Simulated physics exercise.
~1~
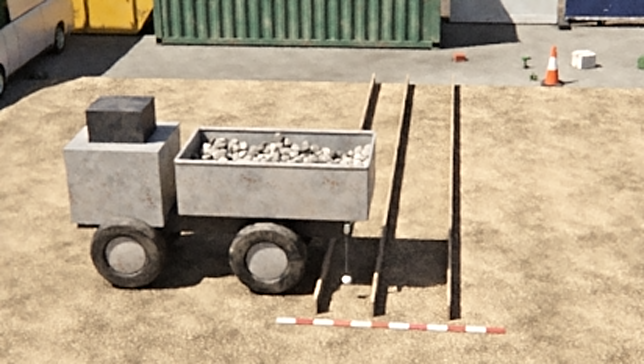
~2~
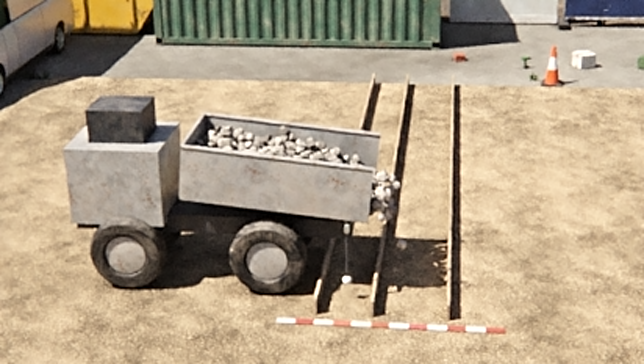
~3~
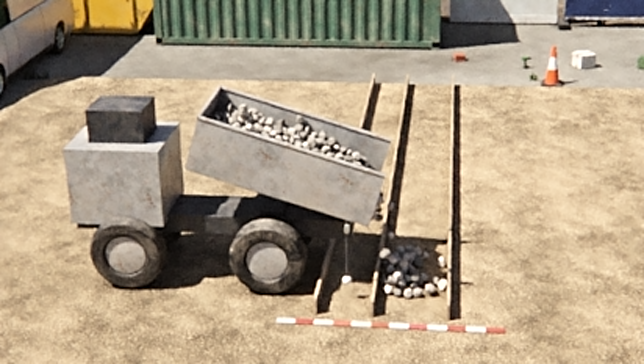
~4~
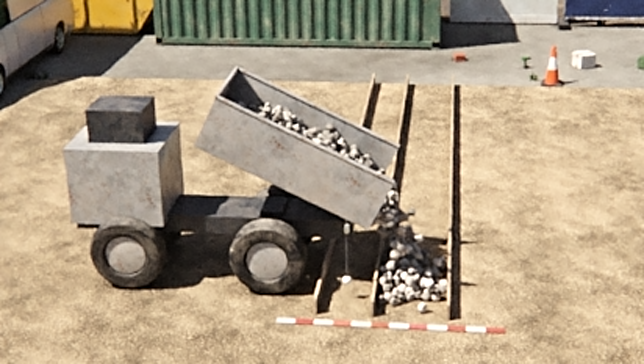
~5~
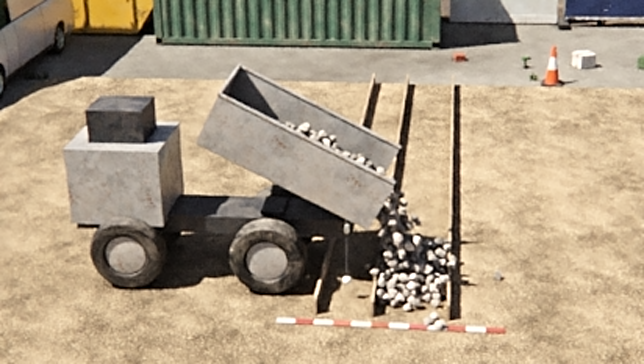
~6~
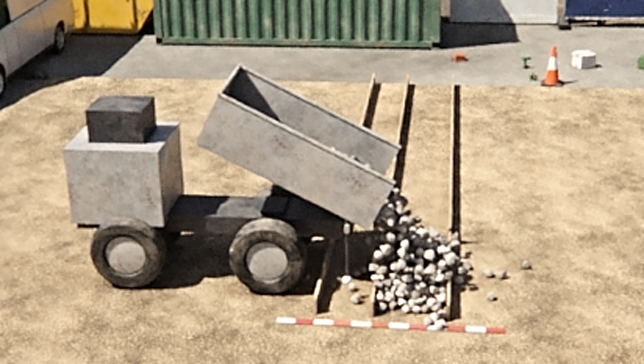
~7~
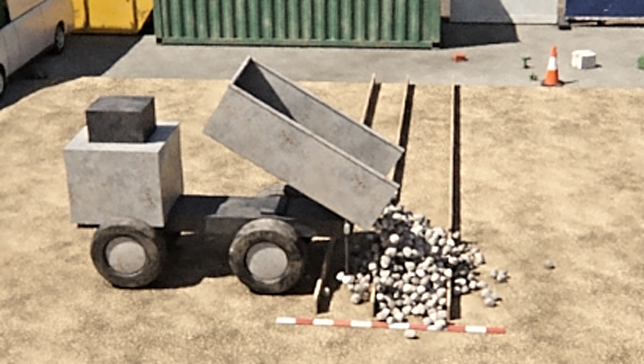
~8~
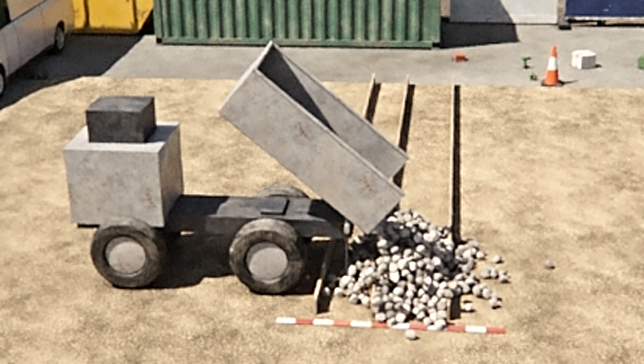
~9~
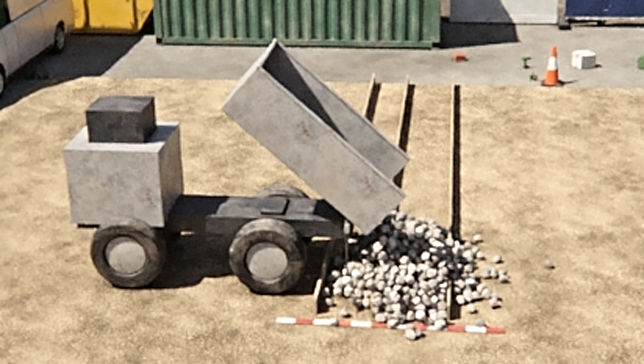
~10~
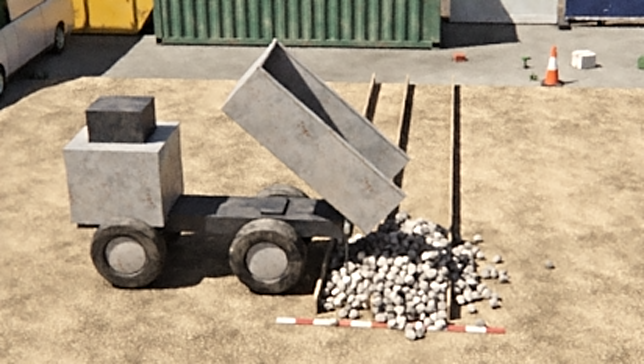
A grey tipper truck raised its stone-filled body in stages, and pale stones spilled off the back on the right, piling up mostly between the farther two boards, with some nearer the truck and a few beyond, until the body stood steep and empty.
